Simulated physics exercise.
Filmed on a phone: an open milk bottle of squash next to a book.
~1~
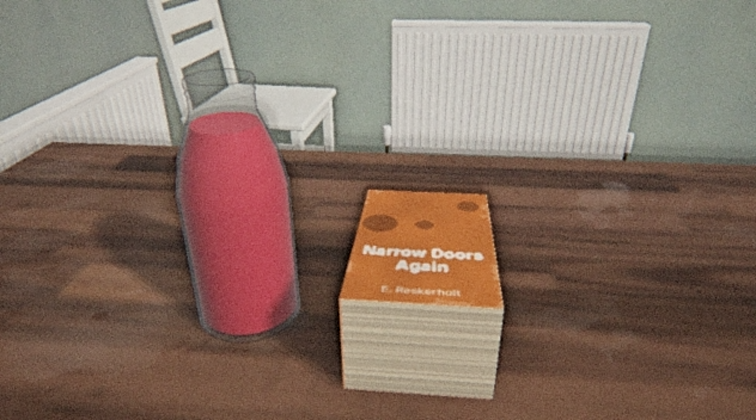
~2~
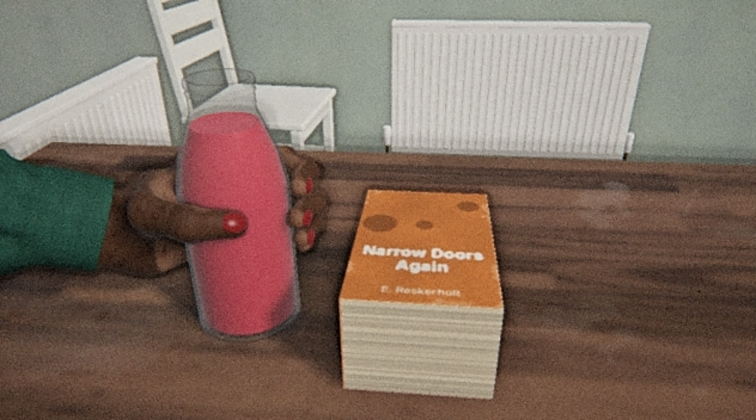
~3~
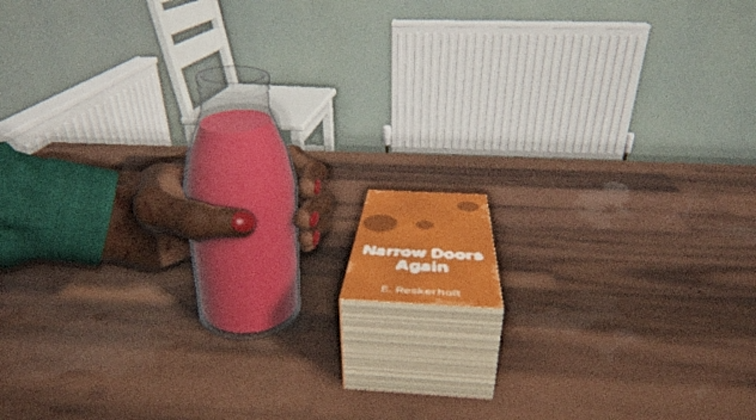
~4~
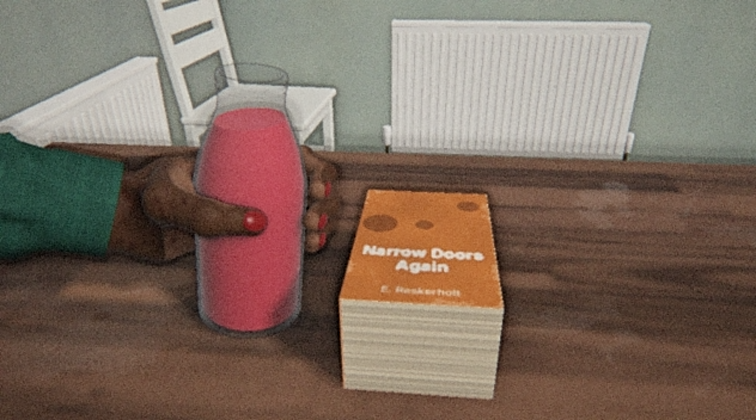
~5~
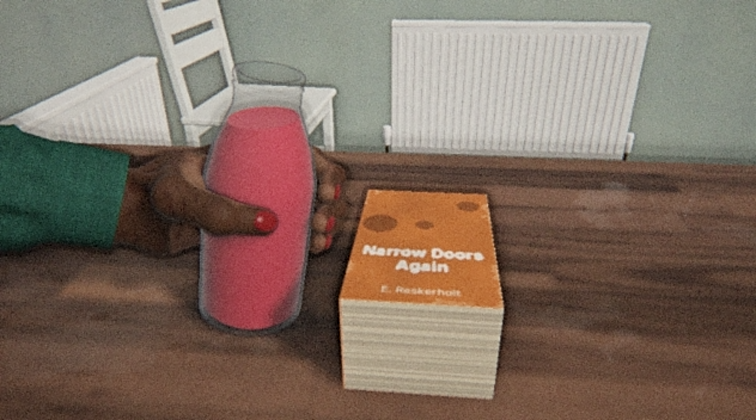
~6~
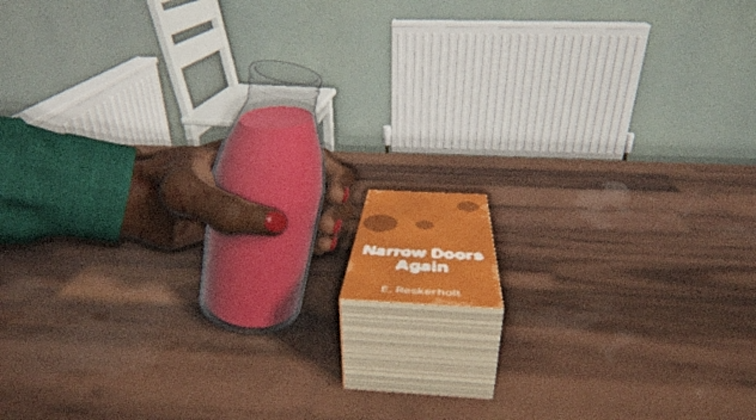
On a dark wooden table, a clear bottle of pink liquid stands left of a thick orange-covered book; a hand in a green sleeve grips the bottle from the left and gradually tilts its top rightward, towards the book.
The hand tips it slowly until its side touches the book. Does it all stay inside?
It keeps it all in.
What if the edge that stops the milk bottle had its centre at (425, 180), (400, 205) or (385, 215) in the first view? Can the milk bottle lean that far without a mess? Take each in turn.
As listed: Copes, loses none, keeps it in.
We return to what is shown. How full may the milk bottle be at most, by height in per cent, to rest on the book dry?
Close to 95 %.
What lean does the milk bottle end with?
About 30°.
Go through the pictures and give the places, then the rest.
In the first picture, it stands upright; milk bottle (236, 202) about three quarters full.
The second picture shows a hand takes hold; milk bottle about three quarters full, surface at (225, 124); book (422, 281).
In the third picture, it is leaning; milk bottle (242, 199) about three quarters full.
The fourth picture shows tipping on its foot; milk bottle about three quarters full, surface at (252, 120); book (422, 281).
In the fifth picture, the top moves towards the book; milk bottle (260, 196) about three quarters full.
The sixth picture shows on the way over; milk bottle about three quarters full, surface at (279, 119); book (422, 281).
A moment on, the milk bottle leans by about 20°; all is still inside.
Further on, the milk bottle leans by about 30°; all is still inside.
When it is over, the milk bottle leans by about 30°, against the book; all is still inside.
